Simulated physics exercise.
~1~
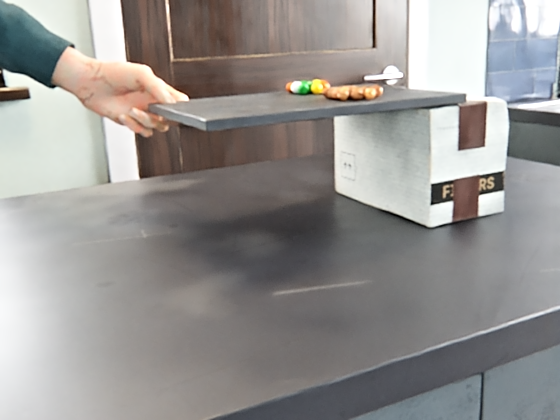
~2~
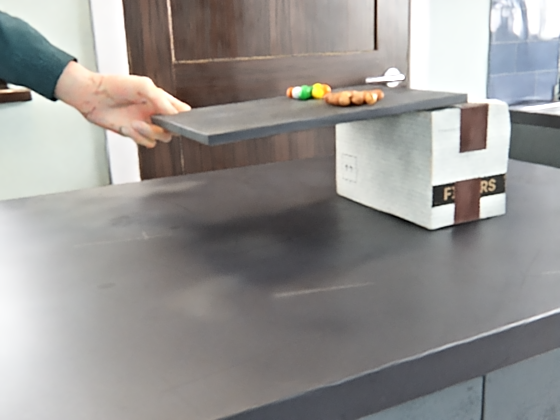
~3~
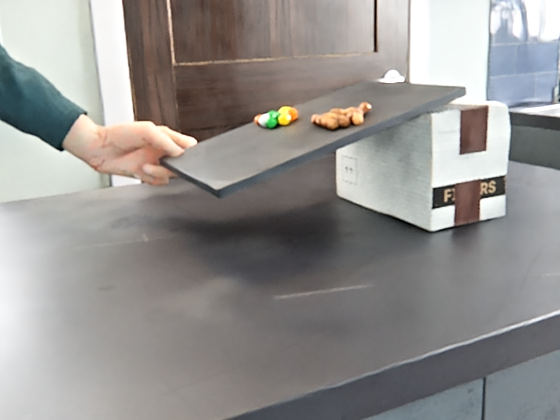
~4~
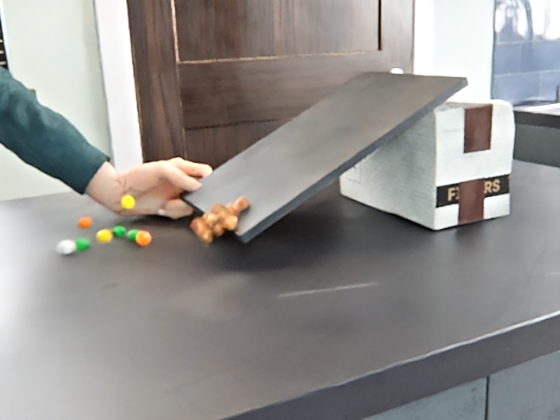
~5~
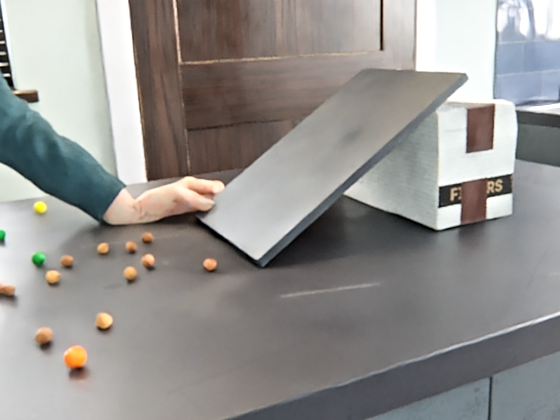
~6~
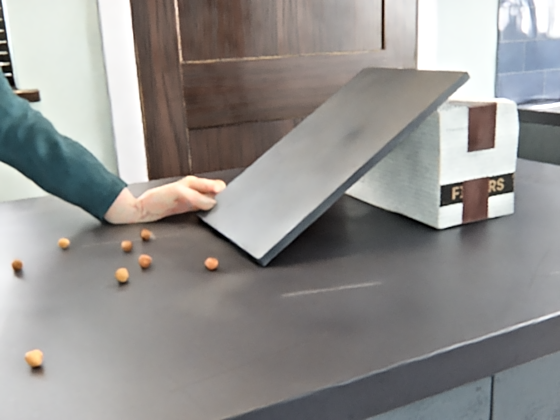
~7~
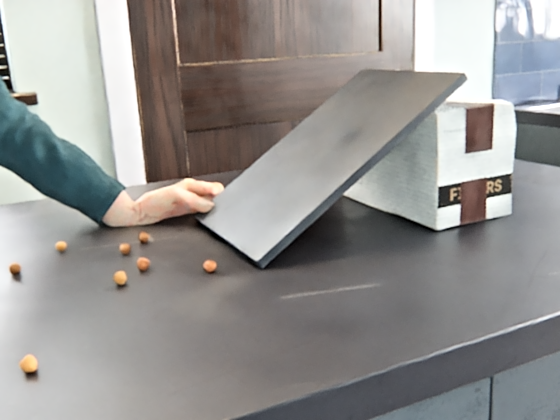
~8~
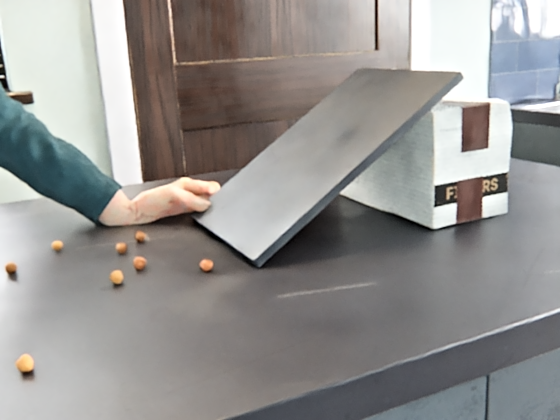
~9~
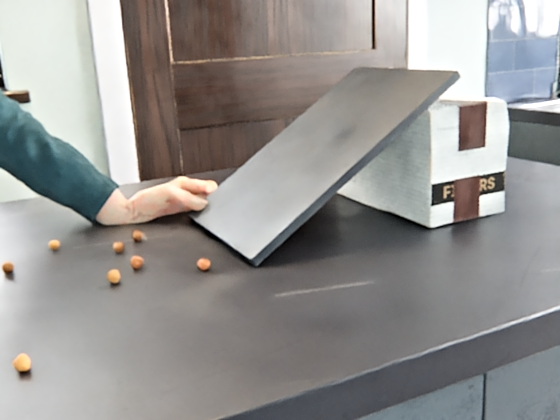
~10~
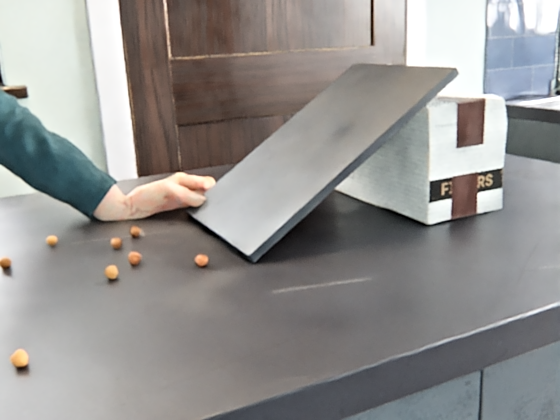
In the video, a hand lowers one end of a dark board propped on a box, and colorful candies and brown nuts or balls slide off. The candies scatter farther left and leave view, while several brown pieces rest on the counter beside the sloping board.
